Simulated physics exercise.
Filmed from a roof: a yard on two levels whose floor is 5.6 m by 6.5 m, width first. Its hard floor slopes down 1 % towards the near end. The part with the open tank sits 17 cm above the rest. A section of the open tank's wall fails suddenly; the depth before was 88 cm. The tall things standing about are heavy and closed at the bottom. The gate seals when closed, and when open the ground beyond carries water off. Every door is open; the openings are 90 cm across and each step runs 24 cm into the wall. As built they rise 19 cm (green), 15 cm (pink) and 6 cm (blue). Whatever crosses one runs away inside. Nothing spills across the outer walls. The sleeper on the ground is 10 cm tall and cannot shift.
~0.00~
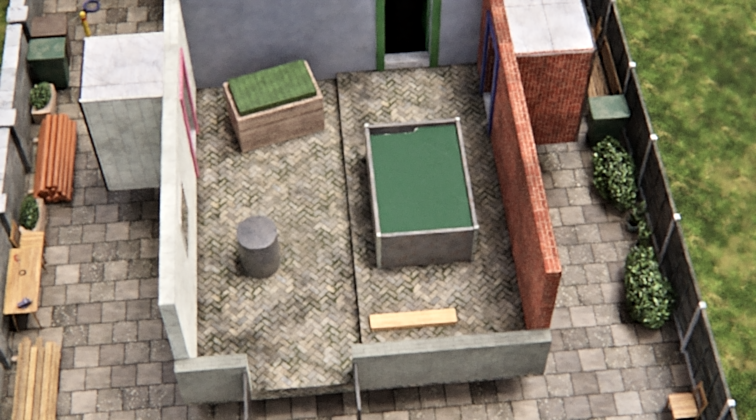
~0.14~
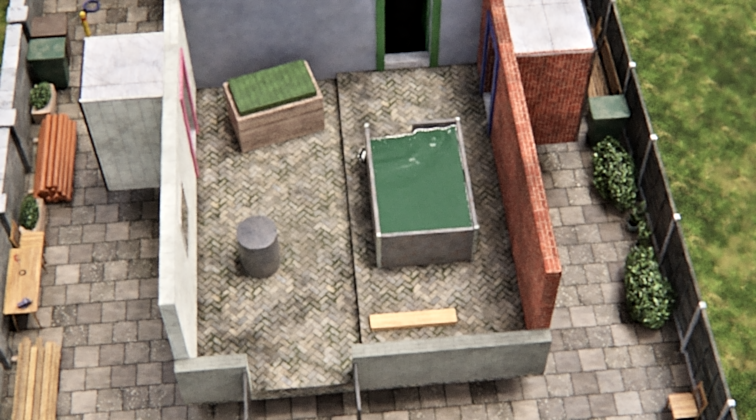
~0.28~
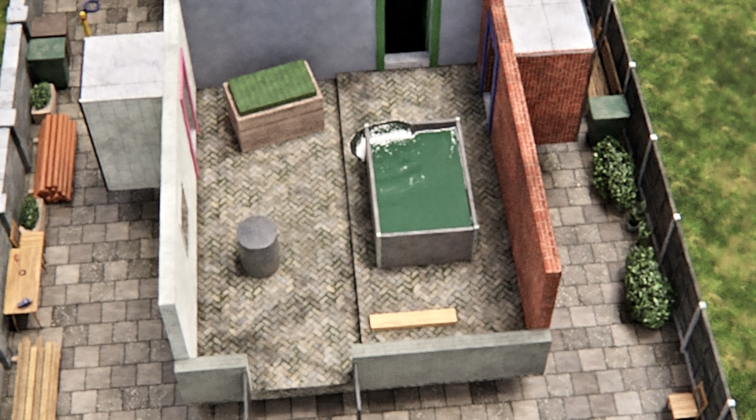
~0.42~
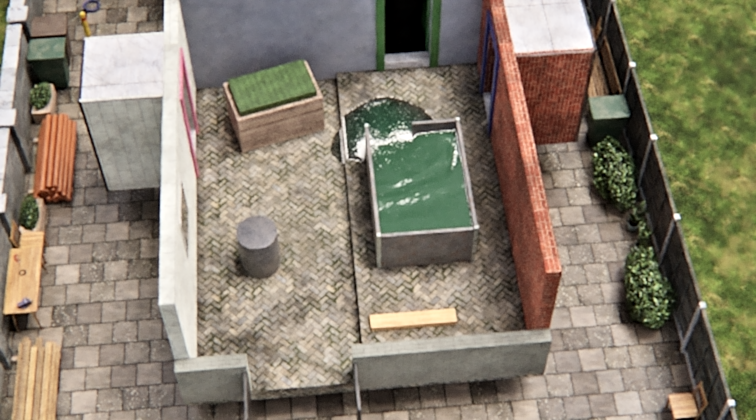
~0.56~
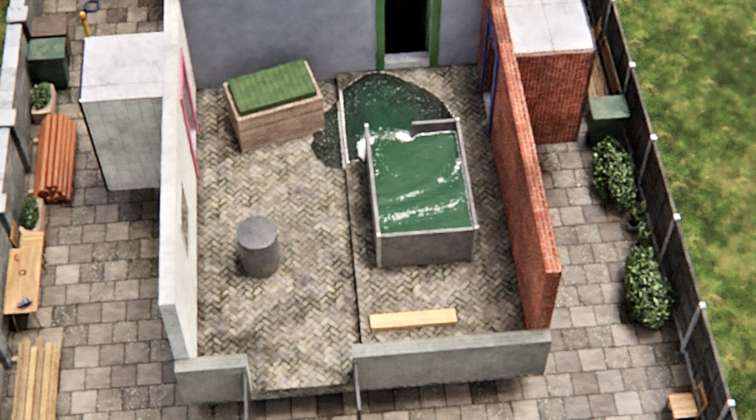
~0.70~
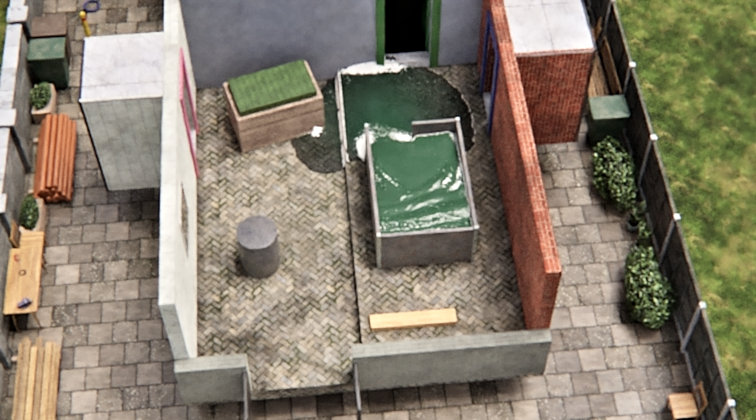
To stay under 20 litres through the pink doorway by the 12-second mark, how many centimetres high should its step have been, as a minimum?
At least 7 cm or so.
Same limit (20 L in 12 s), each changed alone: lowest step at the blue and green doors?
Roughly 10.5 cm at blue and 31 cm at green.
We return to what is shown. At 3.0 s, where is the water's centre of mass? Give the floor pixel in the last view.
At about (378, 155).
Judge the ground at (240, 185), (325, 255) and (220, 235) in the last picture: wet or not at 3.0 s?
In that order: Wet, still dry, flooded.
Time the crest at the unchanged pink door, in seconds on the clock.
At about 3.6 s.
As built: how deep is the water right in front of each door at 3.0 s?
In cm: Green 25, pink 9, blue 11.
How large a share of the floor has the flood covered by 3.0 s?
Some 45 per cent of it.
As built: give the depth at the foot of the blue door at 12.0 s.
Roughly 5.0 cm deep.
After 1.4 s water covers 25 % of the floor, deepest (51 cm) near (324, 80); it has not reached the pink door.
After 3.0 s water covers 45 % of the floor, deepest (40 cm) near (333, 86); 9 cm at the pink door, 0 litres in over its 15 cm step.
After 12.0 s water covers 90 % of the floor, deepest (19 cm) near (198, 382); 5 cm at the pink door, 0 litres in over its 15 cm step.
At the pink door as built, the water arrived by 2.2 s and peaked near 11 cm at 3.6 s.
With a step of 6 cm, 31 litres would have come in within the 12 s; with 8 cm, 13 litres. So under 20 litres takes about 7 cm.
